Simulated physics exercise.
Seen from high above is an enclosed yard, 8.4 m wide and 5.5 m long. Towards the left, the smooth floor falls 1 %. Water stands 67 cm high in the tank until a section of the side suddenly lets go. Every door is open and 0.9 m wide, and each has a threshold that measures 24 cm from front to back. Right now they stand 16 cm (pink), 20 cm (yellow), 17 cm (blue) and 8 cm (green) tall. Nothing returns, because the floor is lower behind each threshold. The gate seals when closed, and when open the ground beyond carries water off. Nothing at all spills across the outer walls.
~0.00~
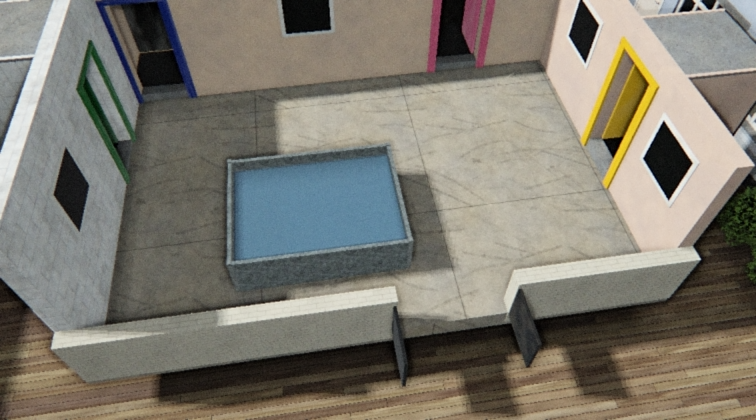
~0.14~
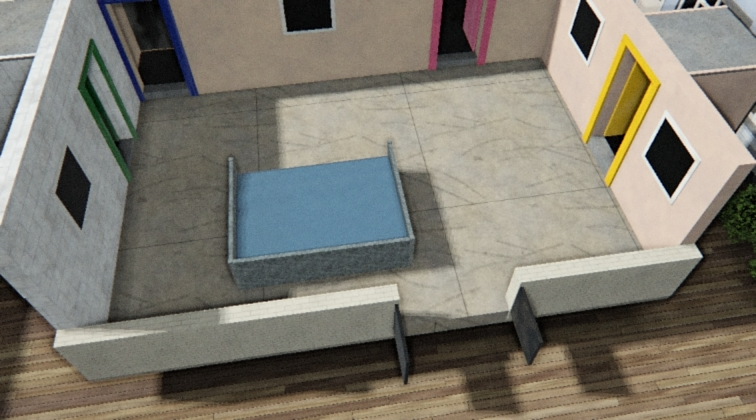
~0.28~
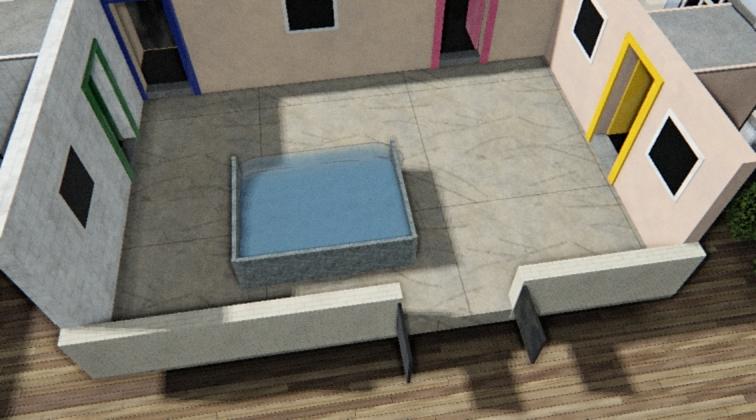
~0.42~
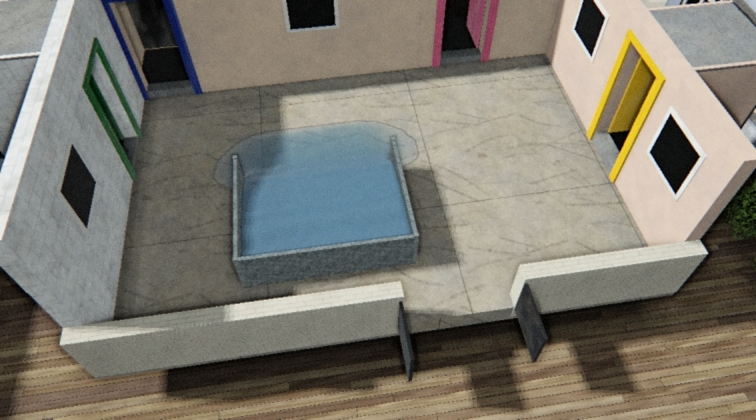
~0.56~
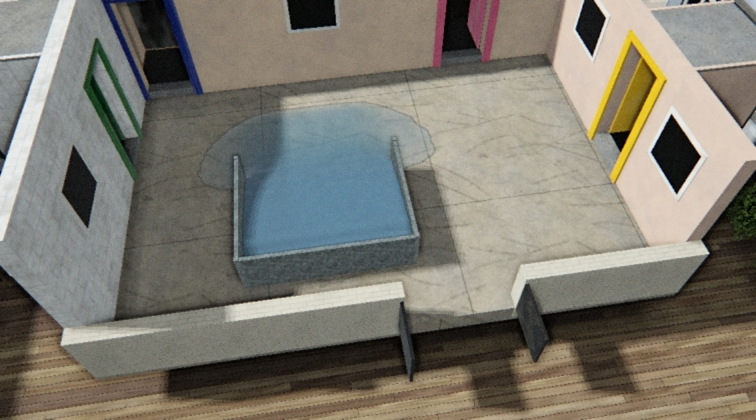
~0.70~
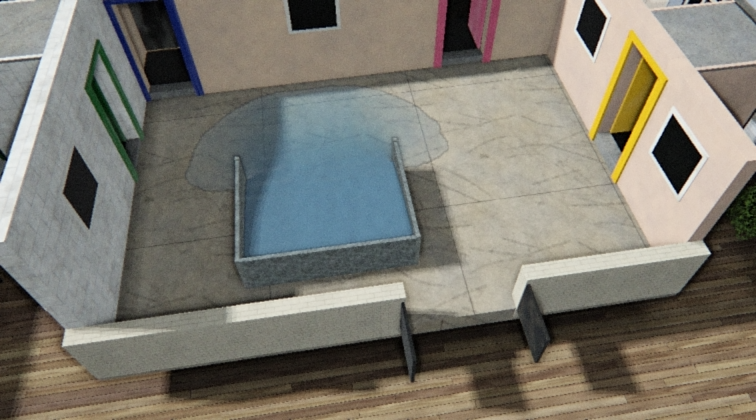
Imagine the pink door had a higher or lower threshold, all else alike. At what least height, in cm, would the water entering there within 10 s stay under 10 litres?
At about 9 cm.
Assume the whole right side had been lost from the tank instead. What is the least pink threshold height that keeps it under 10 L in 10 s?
You'd want it roughly 16 centimetres tall.
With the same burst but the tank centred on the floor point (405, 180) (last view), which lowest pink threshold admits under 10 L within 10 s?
In that case about 24 cm.
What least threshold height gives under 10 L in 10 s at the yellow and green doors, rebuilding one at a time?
Some 5.0 cm for yellow, some 19 cm for green.
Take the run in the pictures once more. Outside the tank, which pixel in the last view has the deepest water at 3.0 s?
Look close to (147, 103).
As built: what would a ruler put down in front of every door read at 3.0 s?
Door by door, in centimetres - pink 12, yellow 0, blue 28, green 16.
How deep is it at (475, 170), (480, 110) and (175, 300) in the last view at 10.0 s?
Close to 4, 4 and 11 cm deep.
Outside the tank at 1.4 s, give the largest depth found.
44 cm.
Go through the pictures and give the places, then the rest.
In the first frame, still water, 67 cm deep, in the tank at (316, 202); the pink door at (460, 28) is dry.
In the second frame, the gap is on the far side, the front 0.2 m out at a hidden place; the back of the tank holds 67 cm.
In the third frame, water pours out on the far side and has run 0.7 m, to a hidden place; about 12 cm deep outside, 67 cm at the back.
In the fourth frame, the gap is on the far side, the front 1.3 m out at (261, 136); the back of the tank holds 66 cm.
In the fifth frame, water pours out on the far side and has run 1.9 m, to (285, 112); about 9 cm deep outside, 58 cm at the back.
In the sixth frame, the front is at (276, 96), 2.4 m from the gap on the far side; 8.4 m2 of floor is wet, 56 cm left at the back; the pink door at (467, 22), 4.2 m from the gap, is still 1.7 m from the nearest water.
After 1.4 s water covers 35 % of the floor, deepest (44 cm) near (299, 85); it has not reached the pink door.
After 3.0 s water covers 45 % of the floor, deepest (40 cm) near (147, 103); 12 cm at the pink door, 0 litres in over its 16 cm threshold.
After 10.0 s water covers 100 % of the floor, deepest (14 cm) near (371, 315); 4 cm at the pink door, 0 litres in over its 16 cm threshold.
At the pink door as built, the water arrived by 1.7 s and peaked near 15 cm at 2.4 s.
With a threshold of 7 cm, 21 litres would have come in within the 10 s; with 11 cm, 3 litres. So under 10 litres takes about 9 cm.
